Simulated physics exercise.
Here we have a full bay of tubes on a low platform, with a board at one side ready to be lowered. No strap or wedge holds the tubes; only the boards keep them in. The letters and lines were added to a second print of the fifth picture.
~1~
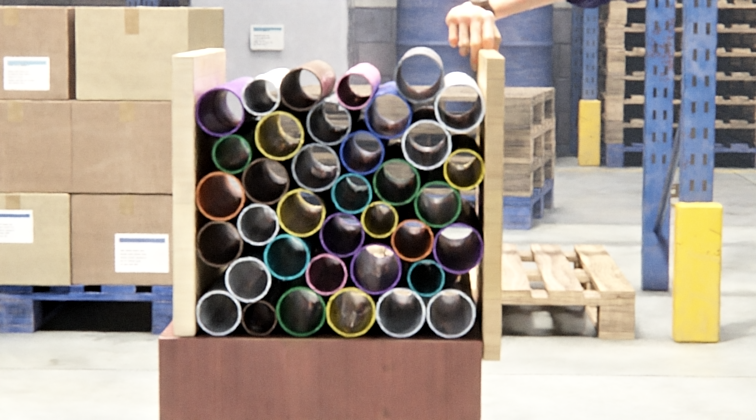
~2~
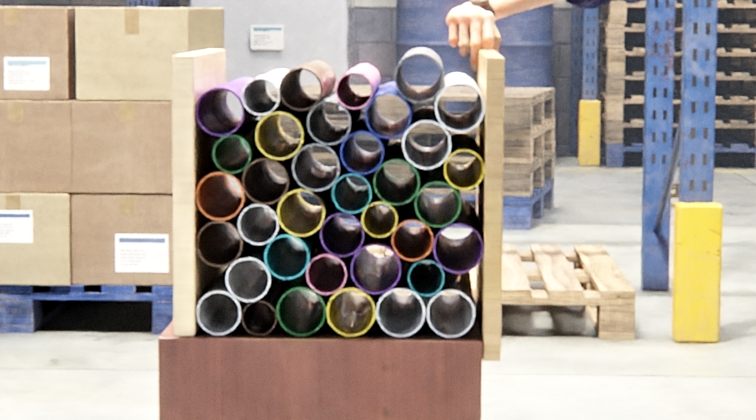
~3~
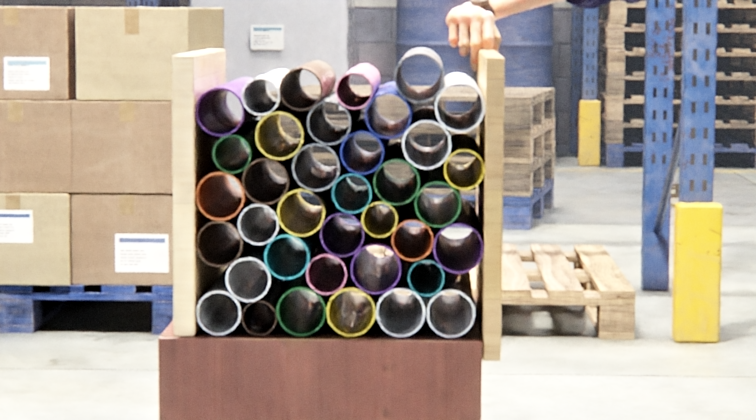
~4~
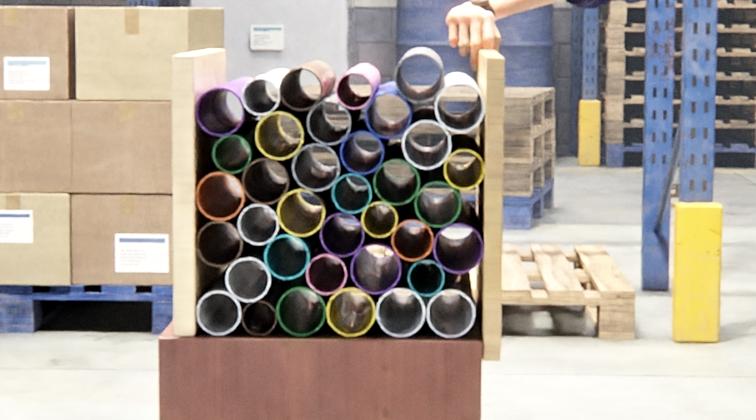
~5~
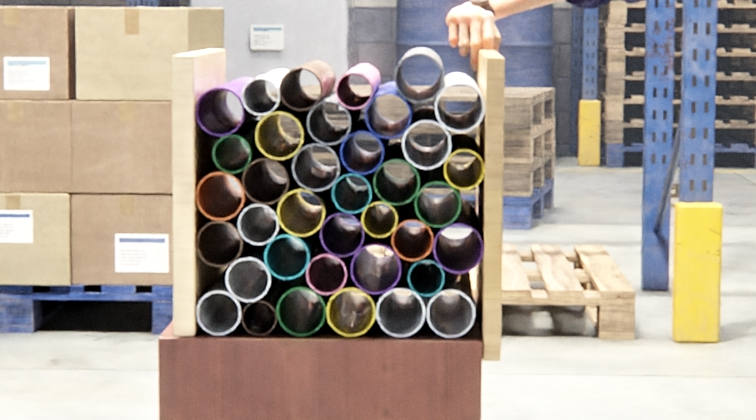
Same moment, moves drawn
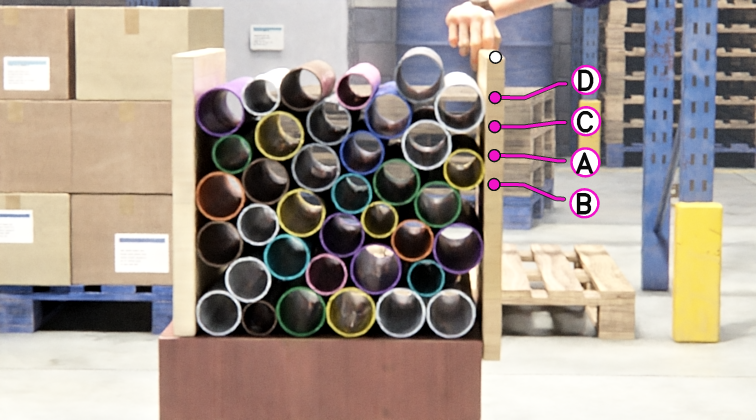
The clip shows a stack of tubes with variously coloured rims between two upright boards on a low brown platform in a warehouse, while a hand rests at the top of the right board and nothing visibly moves.
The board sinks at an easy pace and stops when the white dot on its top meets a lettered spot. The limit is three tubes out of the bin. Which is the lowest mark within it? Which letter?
At most to B.
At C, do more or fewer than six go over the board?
At C, fewer than six.
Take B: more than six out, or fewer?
At B, fewer than six.
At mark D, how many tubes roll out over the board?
At D the number is none.
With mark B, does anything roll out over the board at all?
At B: Yes.
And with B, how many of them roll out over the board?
At B the number is two.
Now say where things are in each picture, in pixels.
The first picture shows a white tube (261, 96); side board (488, 192); a white tube (218, 313).
The second picture shows a white tube (218, 313); a white tube (451, 313).
The third picture shows a purple tube (458, 248); a yellow tube (380, 219).
The fourth picture shows an orange tube (220, 196); a white tube (427, 145).
The fifth picture shows a grey tube (329, 123); a white tube (261, 96); side board (488, 192).
On the marked copy, A at (494, 155); B at (494, 185); C at (494, 127); D at (495, 98); the white dot at (495, 57).
Following B. Soon after the start, top of the board (486, 117).
Later, top of the board (485, 183).
In the end, top of the board (485, 184), two out over the board.
As for the rest, A two out over the board; C none out over the board; D none out over the board.
